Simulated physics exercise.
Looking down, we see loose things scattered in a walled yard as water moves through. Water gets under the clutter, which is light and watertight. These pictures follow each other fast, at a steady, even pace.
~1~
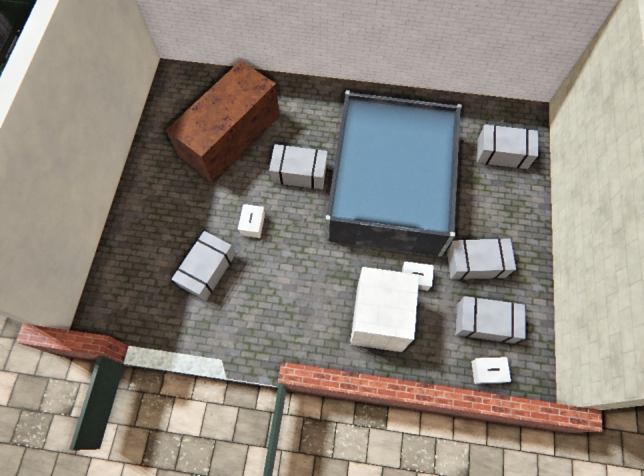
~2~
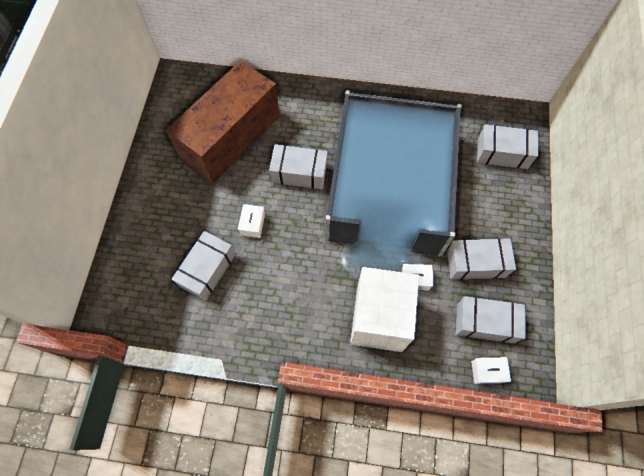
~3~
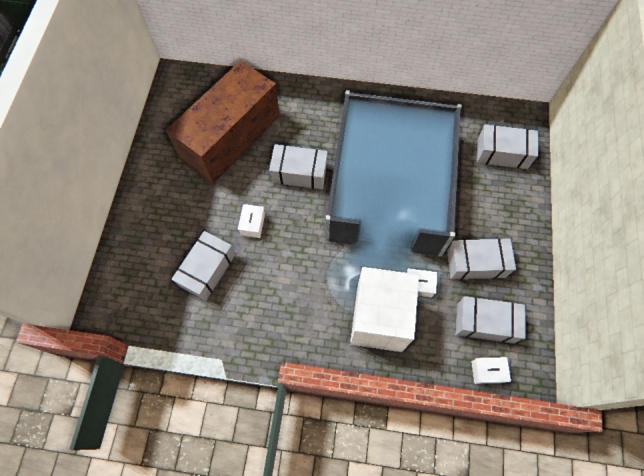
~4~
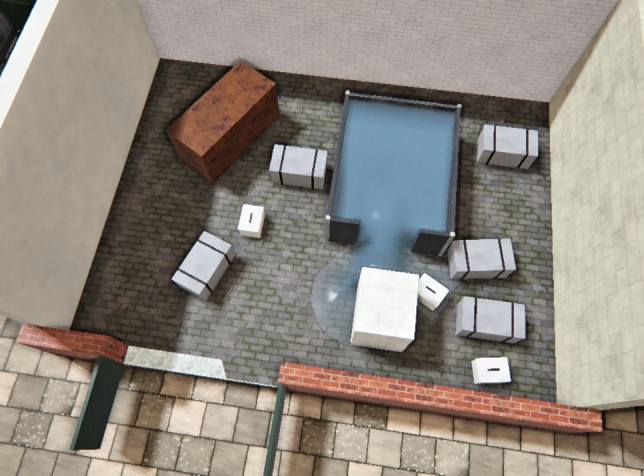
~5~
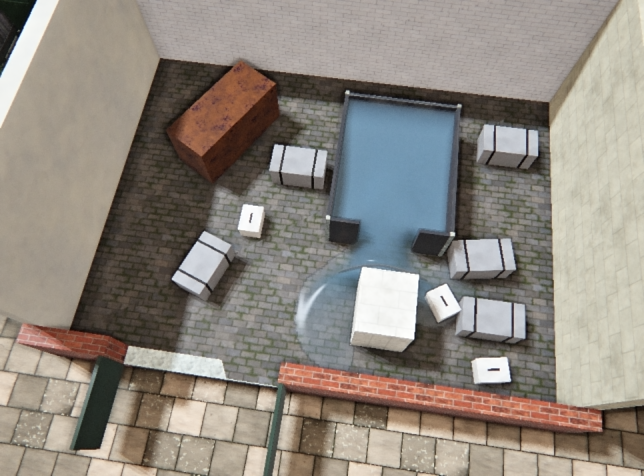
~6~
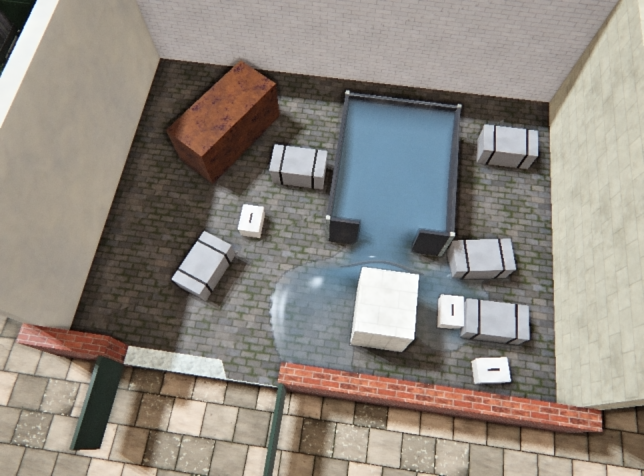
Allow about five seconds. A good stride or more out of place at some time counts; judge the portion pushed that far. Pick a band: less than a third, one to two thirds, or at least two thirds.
The fraction is at least two thirds of them.
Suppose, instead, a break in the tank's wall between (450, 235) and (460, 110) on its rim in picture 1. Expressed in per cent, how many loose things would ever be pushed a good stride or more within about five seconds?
Estimate: Close to 80 in a hundred.
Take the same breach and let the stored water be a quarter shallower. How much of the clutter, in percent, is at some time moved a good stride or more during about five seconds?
I'd say close to 80 per cent of the things.
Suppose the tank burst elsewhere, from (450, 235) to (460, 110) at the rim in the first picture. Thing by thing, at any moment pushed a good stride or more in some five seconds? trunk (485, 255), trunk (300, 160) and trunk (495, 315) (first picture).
Order as asked: Sent that far; not sent that far; sent that far.
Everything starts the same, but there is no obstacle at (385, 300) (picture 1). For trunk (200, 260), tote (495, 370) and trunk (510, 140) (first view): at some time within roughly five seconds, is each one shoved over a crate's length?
Per item in the order asked: Got moved a good way; got moved a good way; got moved a good way.
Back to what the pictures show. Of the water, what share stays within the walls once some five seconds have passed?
86 %.
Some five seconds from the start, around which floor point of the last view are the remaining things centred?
Around pixel (363, 219).
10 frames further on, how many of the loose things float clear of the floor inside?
The total here is 3.
A moment on, 1 of 8 are well off their spots; 1 afloat.
Next, 6 of 8 are well off their spots; 3 afloat.
Later, 5 of 8 are well off their spots; 5 afloat.
In the end, 6 of 8 are well off their spots, and 7 have been at some point; 6 afloat.
